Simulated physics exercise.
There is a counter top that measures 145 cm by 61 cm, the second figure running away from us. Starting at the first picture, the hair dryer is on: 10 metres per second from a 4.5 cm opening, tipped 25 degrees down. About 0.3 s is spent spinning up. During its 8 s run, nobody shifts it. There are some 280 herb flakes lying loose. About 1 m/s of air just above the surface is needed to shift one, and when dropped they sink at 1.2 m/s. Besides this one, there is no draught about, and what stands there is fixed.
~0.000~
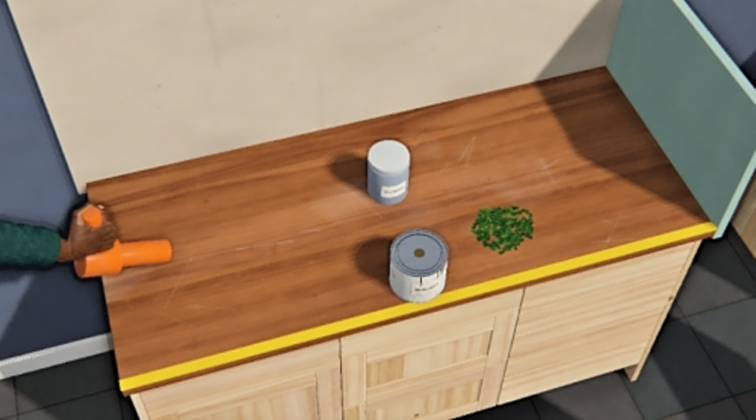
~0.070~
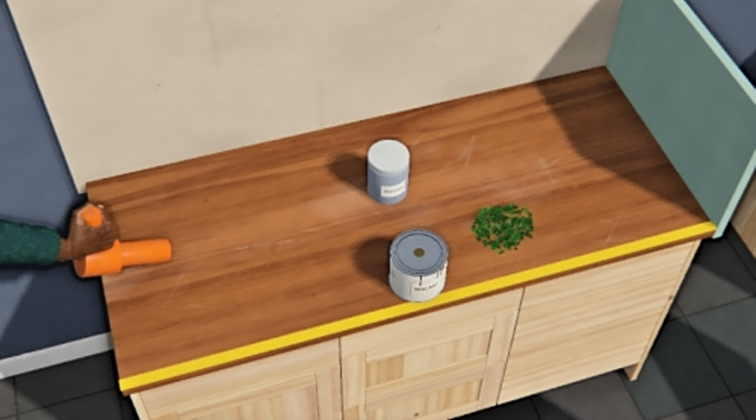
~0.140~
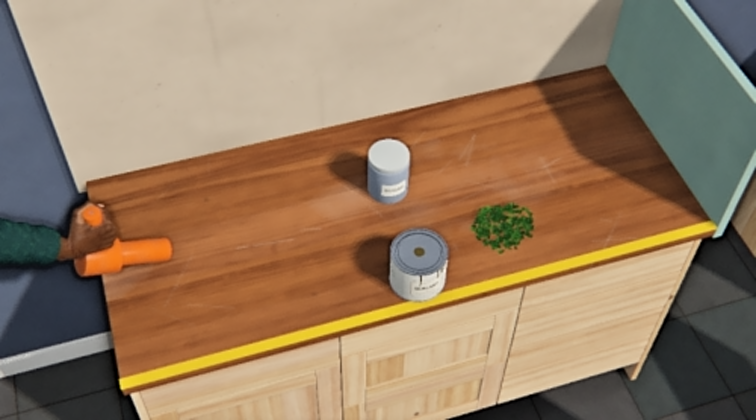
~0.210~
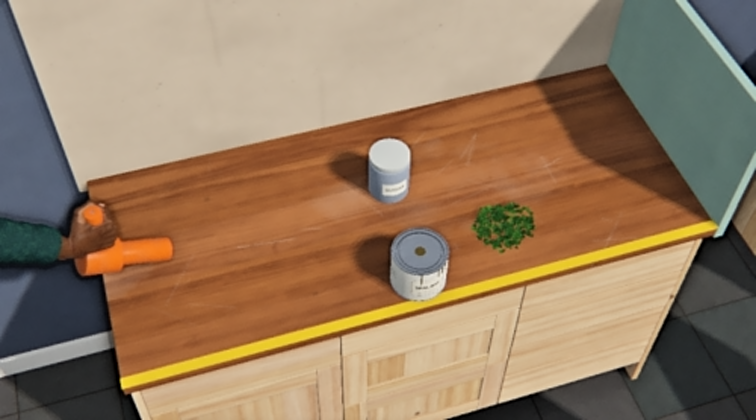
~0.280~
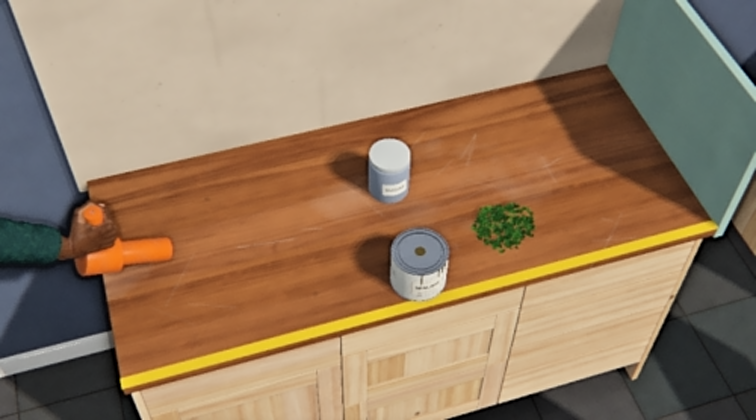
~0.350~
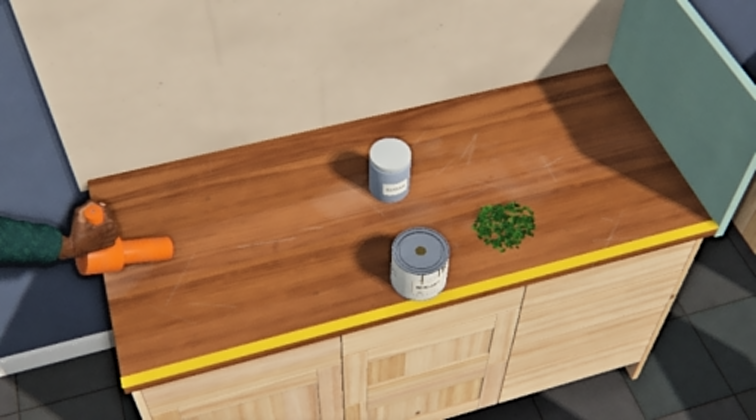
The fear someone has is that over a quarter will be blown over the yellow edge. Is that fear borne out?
I'm expecting the count past that edge to surpass a quarter.
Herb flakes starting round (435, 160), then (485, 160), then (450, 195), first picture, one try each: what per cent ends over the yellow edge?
0 %, 0 %, 3 %.
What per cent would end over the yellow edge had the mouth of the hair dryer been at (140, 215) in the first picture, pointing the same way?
60 per cent, roughly.
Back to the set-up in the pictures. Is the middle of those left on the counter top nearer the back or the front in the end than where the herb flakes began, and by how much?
It drifts toward the closer edge, close to 5 cm in all.
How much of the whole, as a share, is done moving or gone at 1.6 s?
The share is near 30 per cent.
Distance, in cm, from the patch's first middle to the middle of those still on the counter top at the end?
The middle ends up about 50 cm from the start.
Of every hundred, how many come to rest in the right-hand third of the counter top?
Roughly 40 %.
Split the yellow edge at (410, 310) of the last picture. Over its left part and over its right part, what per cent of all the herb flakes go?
Estimate: Left ~ 0 %; right ~ 60 %.
After 1.6 s, 67 % are on the move or not yet settled, 21 % are over the yellow edge; the middle of those still in play is near (694, 205).
After 2.6 s, 28 % are on the move or not yet settled, 52 % are over the yellow edge; the middle of those still in play is near (698, 198).
After 4.4 s, 17 % are on the move or not yet settled, 61 % are over the yellow edge; the middle of those still in play is near (695, 192).
After 8.0 s, at the end, 64 % are over the yellow edge; the middle of those still in play is near (693, 188).
